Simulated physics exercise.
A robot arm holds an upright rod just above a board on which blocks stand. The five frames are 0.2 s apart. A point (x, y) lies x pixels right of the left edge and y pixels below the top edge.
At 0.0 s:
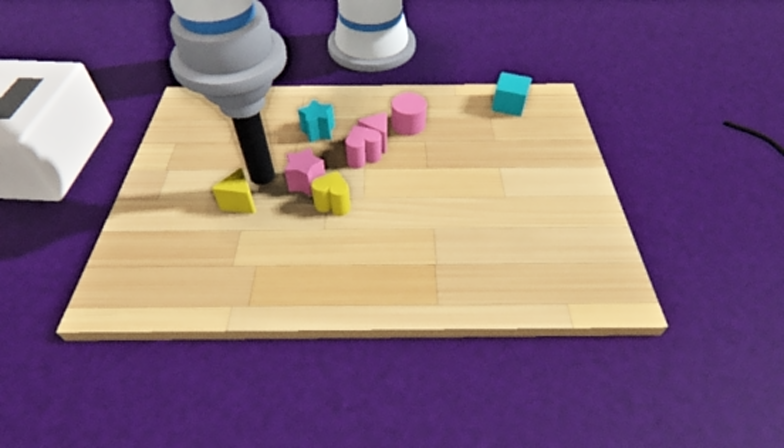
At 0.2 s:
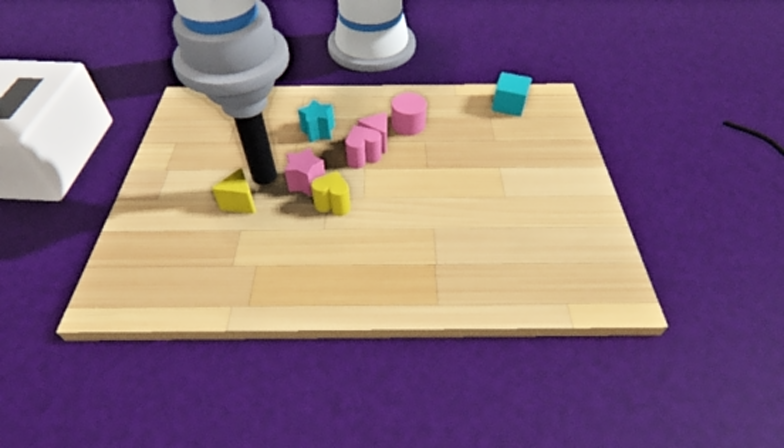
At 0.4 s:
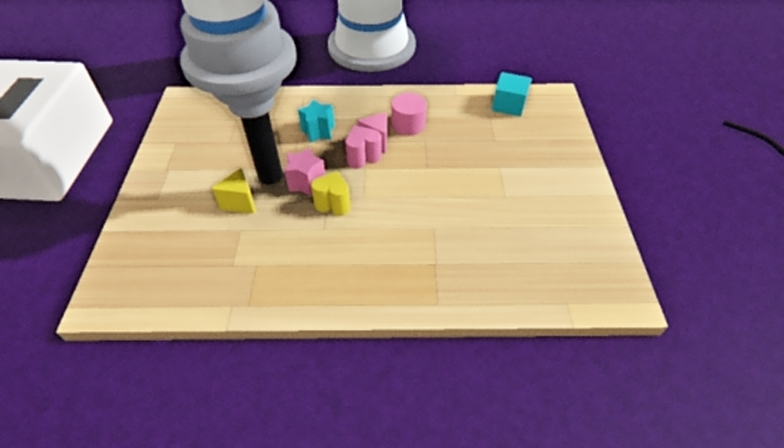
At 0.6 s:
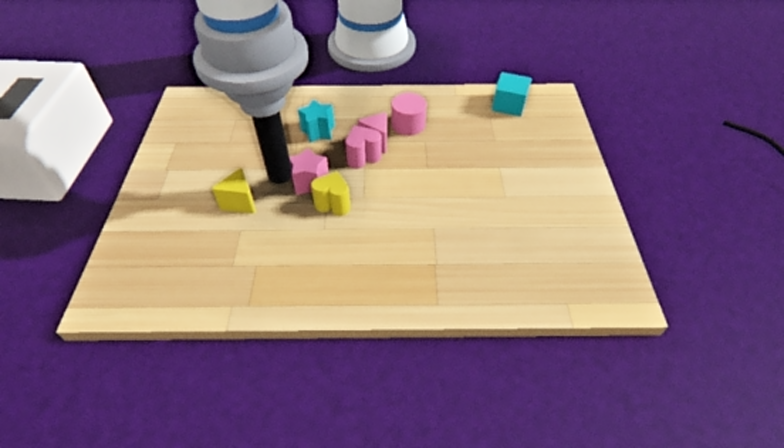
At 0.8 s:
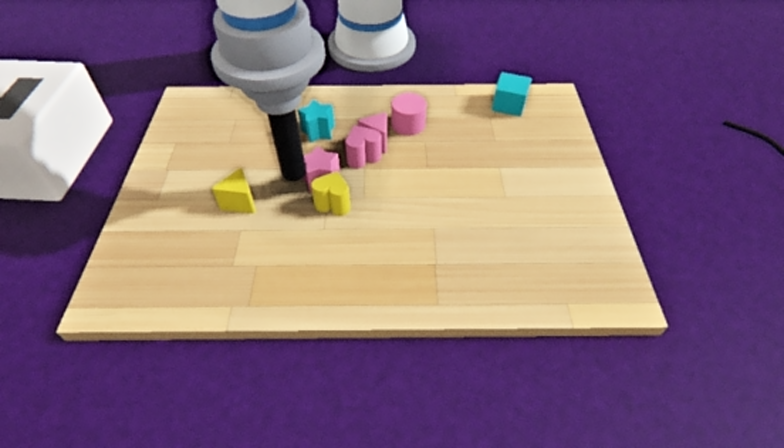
The clip opens on a robot arm holding a dark upright rod over a wooden board scattered with pink, yellow and teal blocks. The rod shifts slightly to the right toward the pink star, then nudges it a short way right, beside the yellow heart, while the other blocks stay put.
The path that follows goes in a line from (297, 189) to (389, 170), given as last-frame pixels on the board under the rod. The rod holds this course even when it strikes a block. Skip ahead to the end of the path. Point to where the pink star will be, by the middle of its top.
By then it is at (415, 148).
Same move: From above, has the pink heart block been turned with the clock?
I believe not.
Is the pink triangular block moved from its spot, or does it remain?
It is shifted.
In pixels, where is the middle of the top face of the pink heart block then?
The point I'd pick in the picture is (409, 126).
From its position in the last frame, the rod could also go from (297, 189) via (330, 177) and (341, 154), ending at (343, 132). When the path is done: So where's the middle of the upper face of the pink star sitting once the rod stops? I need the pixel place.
In the picture, it is at (361, 149).
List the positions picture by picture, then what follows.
The first picture shows rod tip at (263, 176); block tops, pink star at (302, 161); pink heart block at (362, 136); pink triangular block at (376, 121); pink disc at (409, 103).
The second picture shows rod at (265, 176); blocks unchanged.
The third picture shows rod at (271, 176); blocks unchanged.
The fourth picture shows rod at (280, 175); pink star at (306, 161).
The fifth picture shows rod at (294, 173); pink star at (318, 159); pink heart block at (362, 136); pink triangular block at (376, 121); pink disc at (409, 103).
The first path, step by step. One third of the way, rod at (327, 167); pink star at (351, 153); pink heart block at (368, 133); pink triangular block at (378, 119), turned 15° anticlockwise.
Two thirds of the way, rod at (359, 160); pink star at (384, 149); pink heart block at (393, 126), turned 40° anticlockwise; pink triangular block at (386, 112), turned 50° anticlockwise; pink disc at (410, 101).
At the end, rod at (389, 154); pink star at (415, 148), turned 25° clockwise; pink heart block at (409, 126), turned 95° anticlockwise; pink triangular block at (386, 112), turned 55° anticlockwise; pink disc at (410, 101).
